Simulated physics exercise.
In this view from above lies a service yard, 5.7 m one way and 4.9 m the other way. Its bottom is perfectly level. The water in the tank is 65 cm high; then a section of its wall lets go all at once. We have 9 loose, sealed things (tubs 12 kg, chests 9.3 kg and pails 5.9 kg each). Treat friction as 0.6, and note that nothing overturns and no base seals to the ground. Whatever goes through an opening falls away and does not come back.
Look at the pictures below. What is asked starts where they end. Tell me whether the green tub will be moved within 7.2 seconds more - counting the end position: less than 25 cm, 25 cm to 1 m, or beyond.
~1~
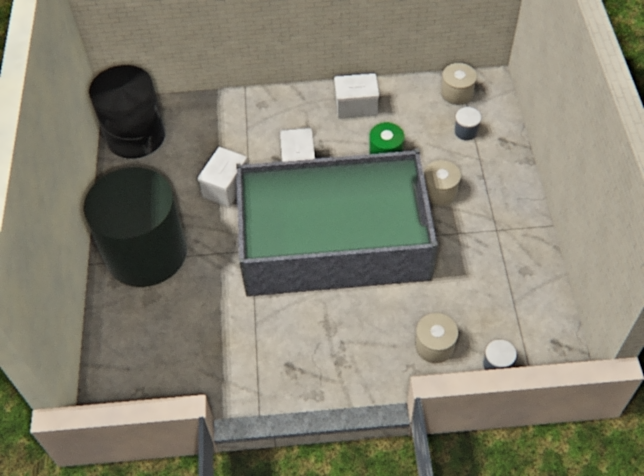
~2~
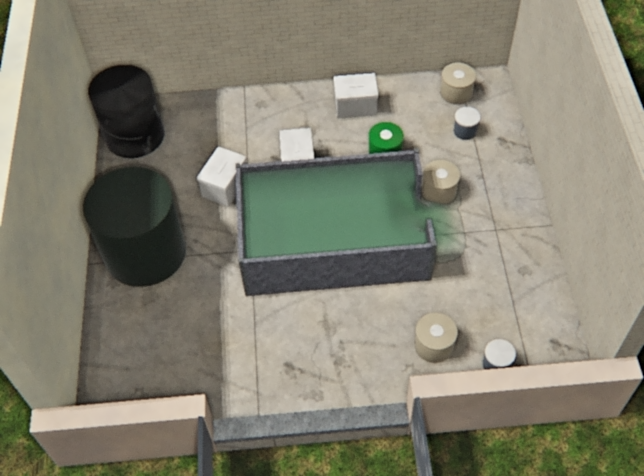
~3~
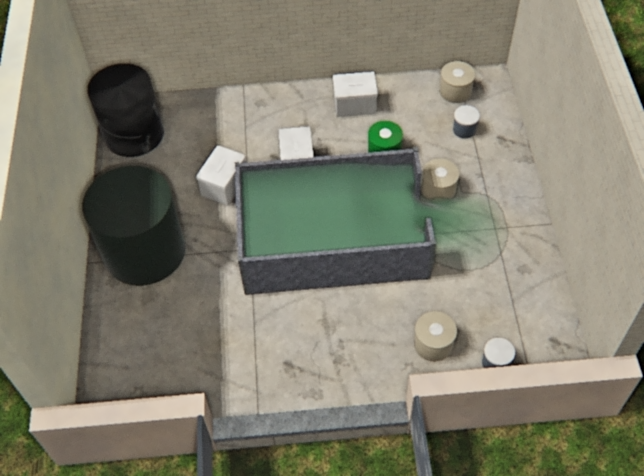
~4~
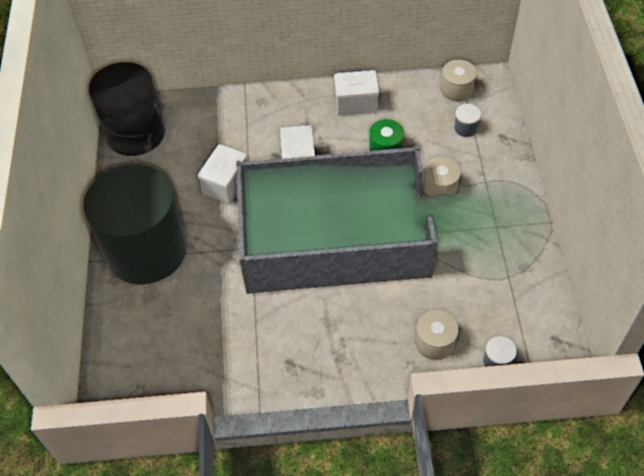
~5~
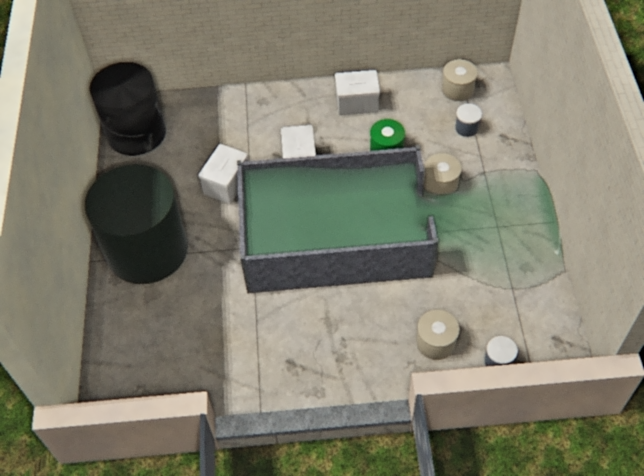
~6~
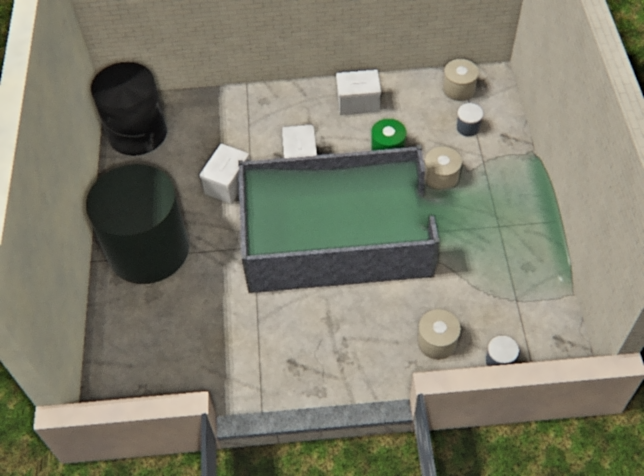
I'd say the green tub doesn't really move.
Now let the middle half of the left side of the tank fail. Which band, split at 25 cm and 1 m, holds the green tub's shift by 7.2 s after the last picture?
If that happened, the green tub does not really move.
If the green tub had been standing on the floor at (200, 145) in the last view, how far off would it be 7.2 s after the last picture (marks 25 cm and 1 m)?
Put there, it remains roughly in place.
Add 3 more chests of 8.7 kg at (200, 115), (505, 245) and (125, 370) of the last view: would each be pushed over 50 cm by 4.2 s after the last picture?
In the order listed: Behind the line; across the line; behind the line.
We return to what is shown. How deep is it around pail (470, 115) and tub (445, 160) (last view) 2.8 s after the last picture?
Some 4 cm at the first, some 2 cm at the second.
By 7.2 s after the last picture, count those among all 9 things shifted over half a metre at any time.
Total: 4.
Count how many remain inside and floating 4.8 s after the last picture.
Count: 0.
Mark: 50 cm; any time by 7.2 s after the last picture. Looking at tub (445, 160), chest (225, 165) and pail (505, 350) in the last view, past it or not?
Results in listed order: Falls short / falls short / exceeds.
Then, 0.9 s after the last picture the green tub is near (389, 132), 0.0 m from its start, aground; 0 of 9 are out; 0 afloat.
Then, 2.8 s after the last picture the green tub is near (389, 132), 0.0 m from its start, aground; 0 of 9 are out; 0 afloat.
Then, 4.8 s after the last picture the green tub is near (389, 132), 0.0 m from its start, aground; 0 of 9 are out; 0 afloat.
Then, 7.2 s after the last picture the green tub is near (389, 132), 0.0 m from its start, aground; 0 of 9 are out; 0 afloat.
